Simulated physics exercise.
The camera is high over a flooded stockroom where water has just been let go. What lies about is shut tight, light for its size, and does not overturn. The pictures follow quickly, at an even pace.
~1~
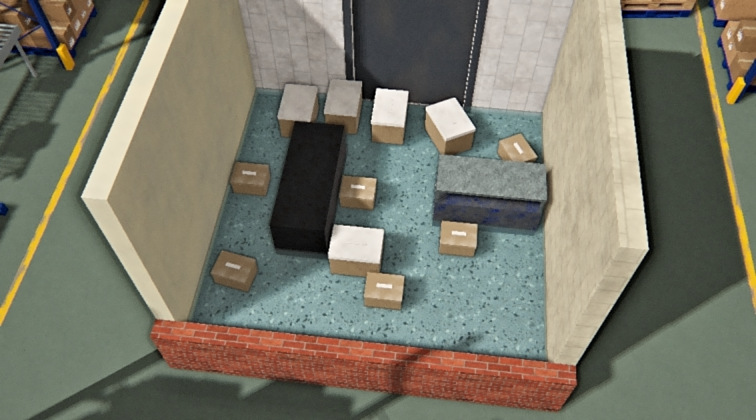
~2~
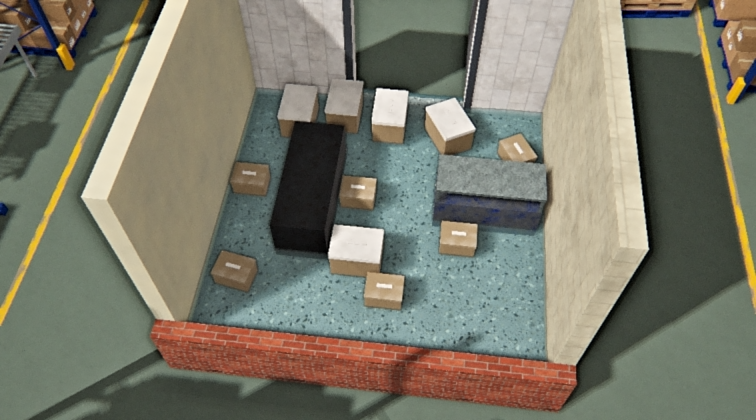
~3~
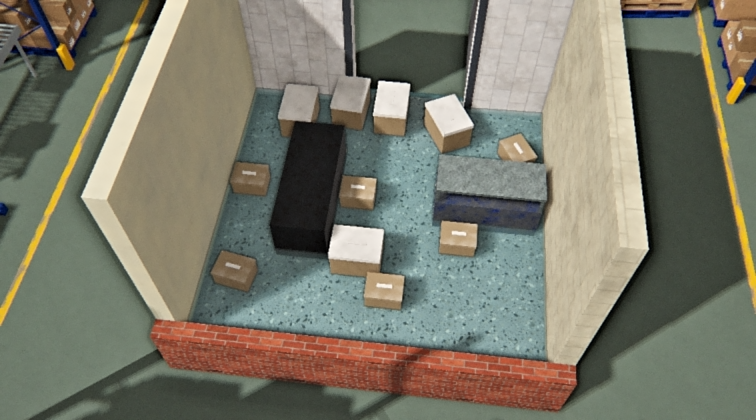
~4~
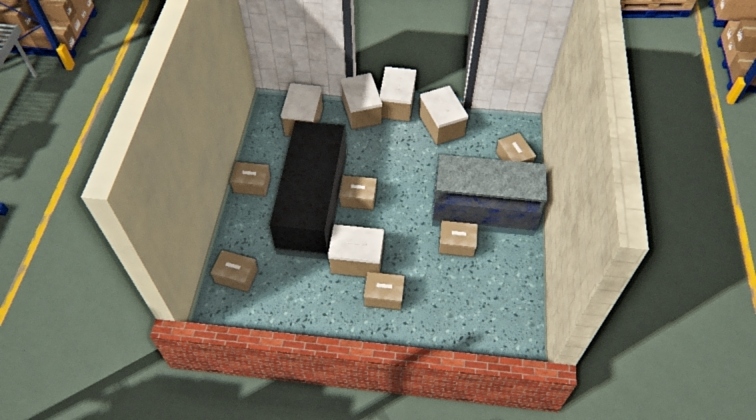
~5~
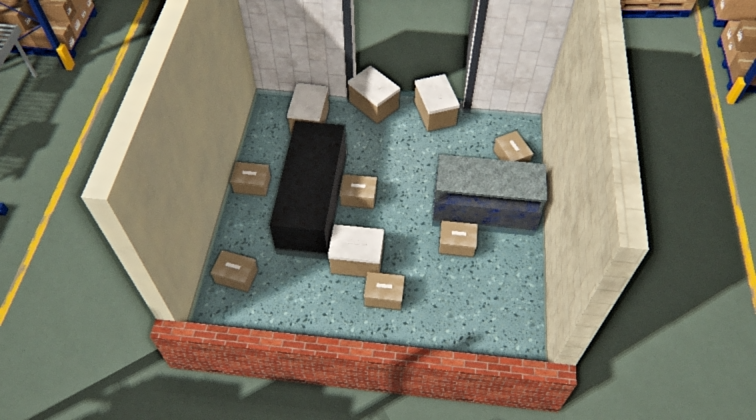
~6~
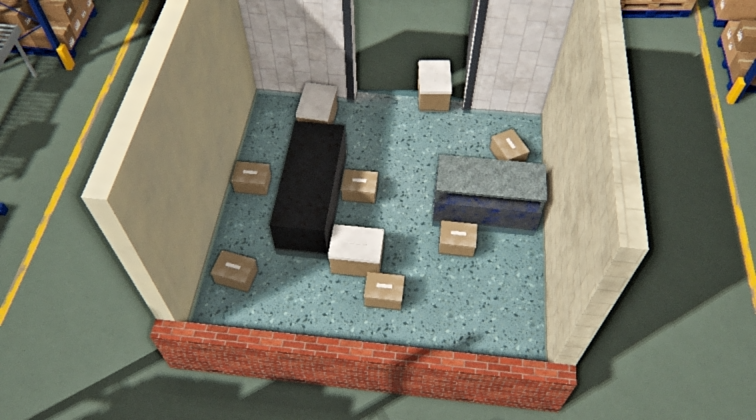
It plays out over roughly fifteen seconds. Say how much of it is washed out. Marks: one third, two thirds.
Share: Two thirds or above.
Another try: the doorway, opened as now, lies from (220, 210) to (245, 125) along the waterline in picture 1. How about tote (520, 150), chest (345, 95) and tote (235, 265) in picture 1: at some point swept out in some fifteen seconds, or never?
In turn: Kept in, washed out, yes.
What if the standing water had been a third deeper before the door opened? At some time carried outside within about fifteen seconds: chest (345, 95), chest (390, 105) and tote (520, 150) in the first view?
As listed: Carried outside, gone, kept in.
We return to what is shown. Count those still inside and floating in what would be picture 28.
The number is 3.
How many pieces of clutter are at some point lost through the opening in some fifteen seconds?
It comes to 9.
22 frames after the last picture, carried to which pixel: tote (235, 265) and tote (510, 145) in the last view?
At about (239, 198) and (460, 149).
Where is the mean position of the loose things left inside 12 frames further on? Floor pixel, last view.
Roughly at (365, 177).
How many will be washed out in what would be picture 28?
I count 8.
A moment on, 3 of 11 are out; 8 afloat.
Next, 5 of 11 are out; 6 afloat.
Later, 8 of 11 are out; 3 afloat.
In the end, 9 of 11 are out; 2 afloat.
